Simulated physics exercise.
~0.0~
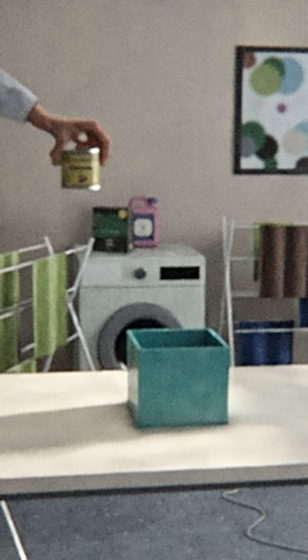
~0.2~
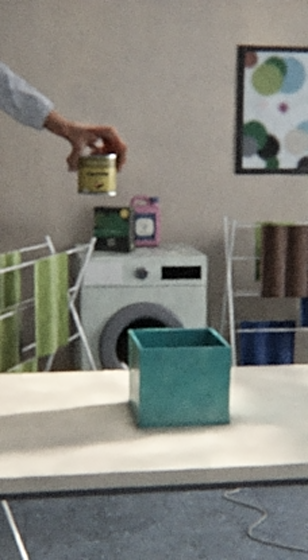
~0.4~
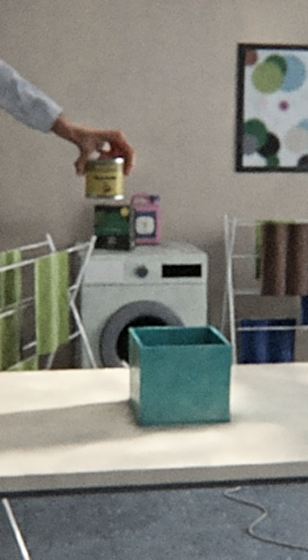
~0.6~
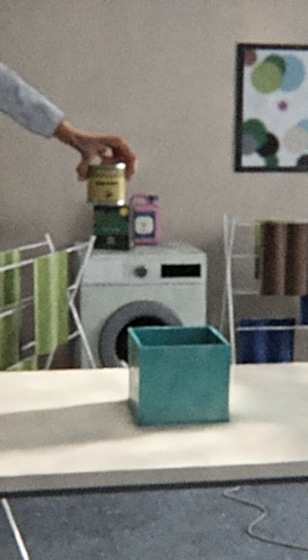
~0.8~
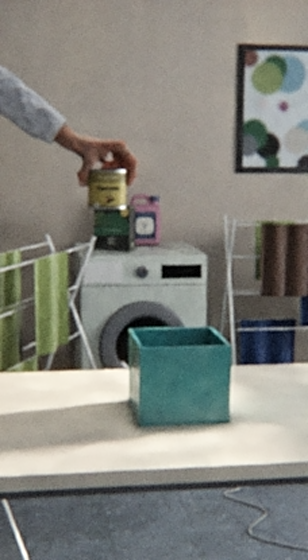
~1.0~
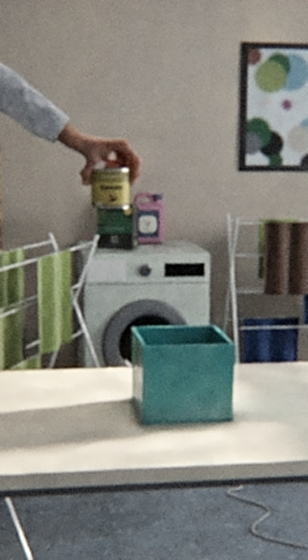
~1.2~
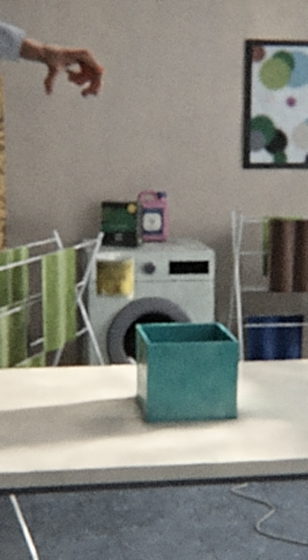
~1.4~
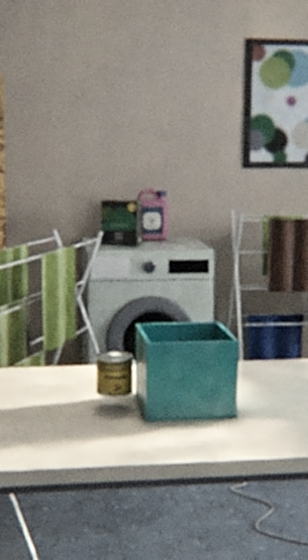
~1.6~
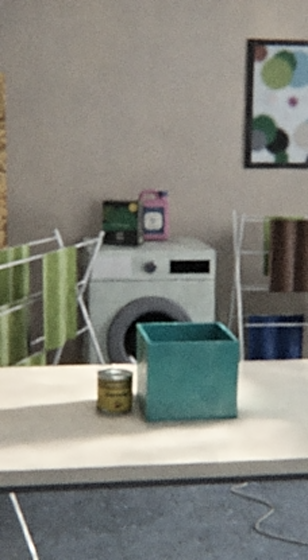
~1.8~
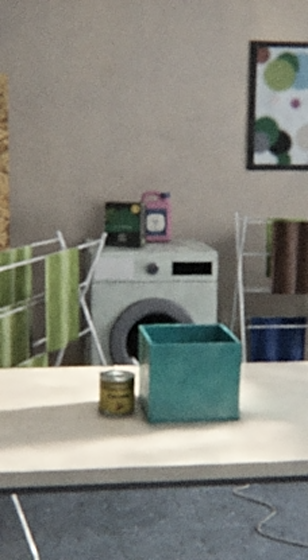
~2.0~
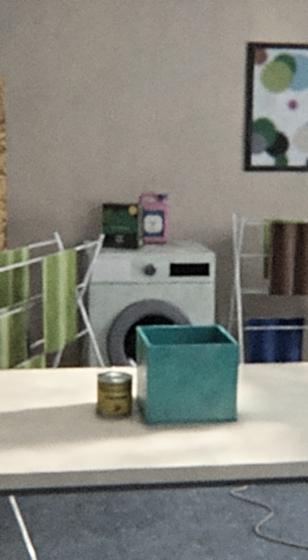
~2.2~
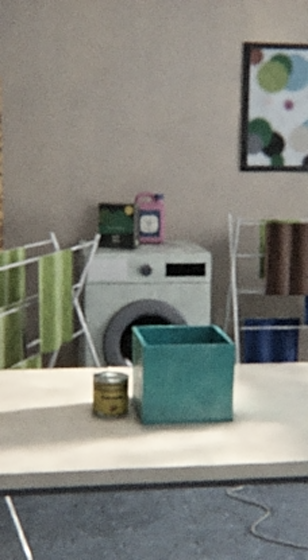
At first, a hand reaching in from the left holds a small yellow tin in the air above a table, where an open teal basket stands. Behind are a washing machine with two boxes on top and drying racks hung with towels. The hand carries the tin a little to the right and lowers it slightly, stopping short of the basket. Then the fingers let go and the hand draws back to the left as the tin drops. It misses the basket, lands upright on the table just to its left, and stays there at rest.
